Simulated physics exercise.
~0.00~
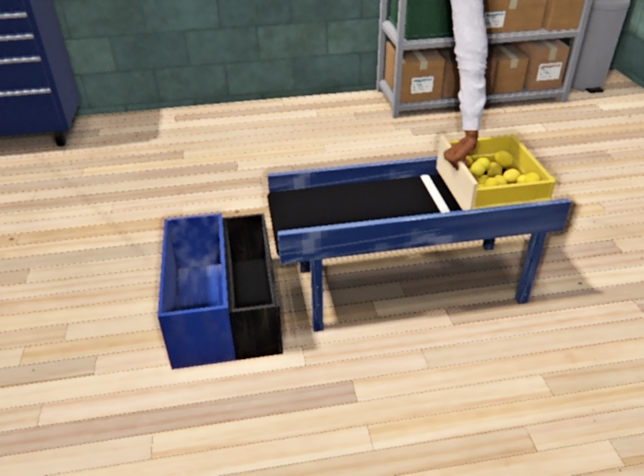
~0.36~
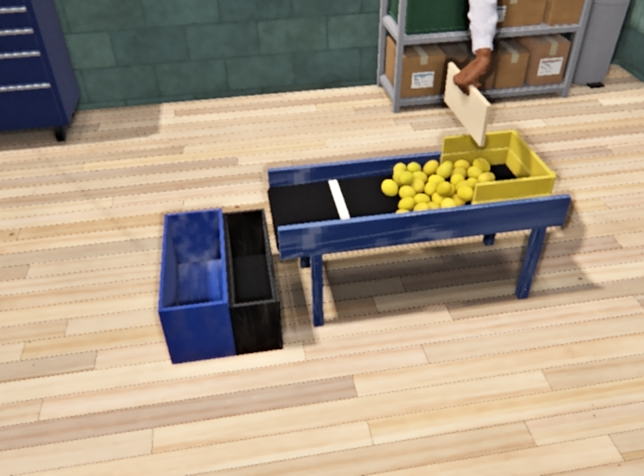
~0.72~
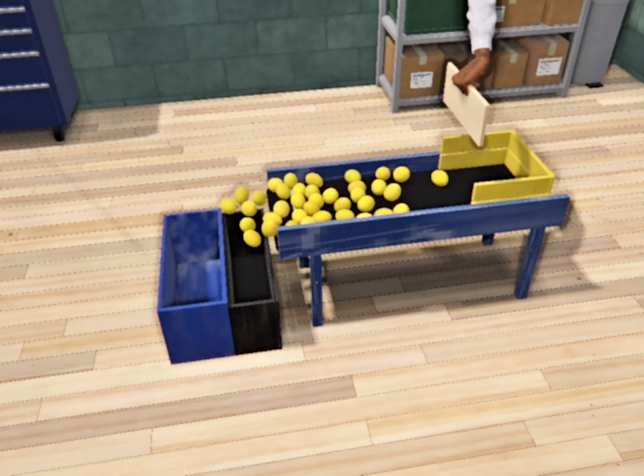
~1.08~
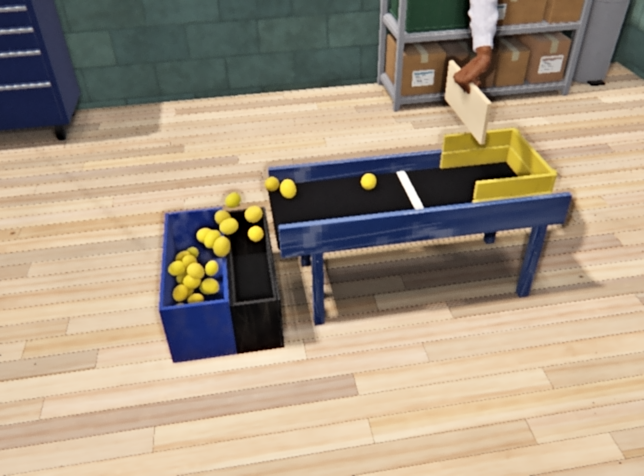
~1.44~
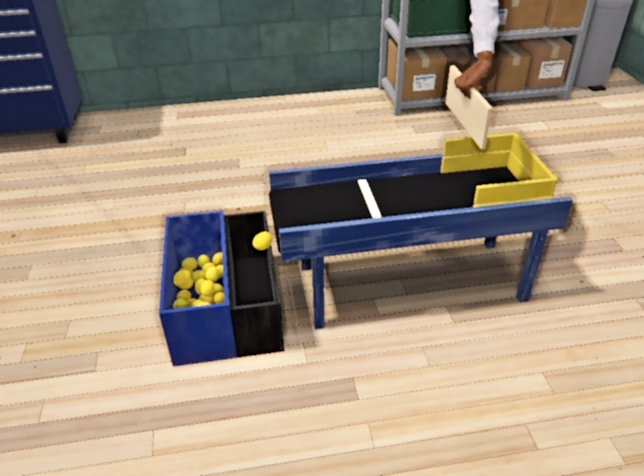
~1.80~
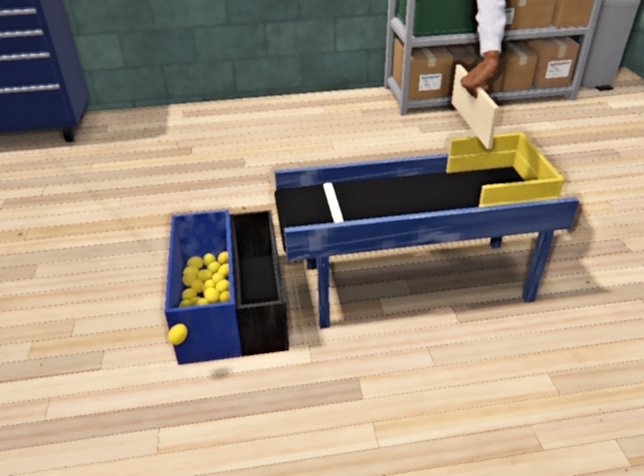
A hand lifts a gate and yellow balls ride the belt left, nearly all landing in the blue tote.
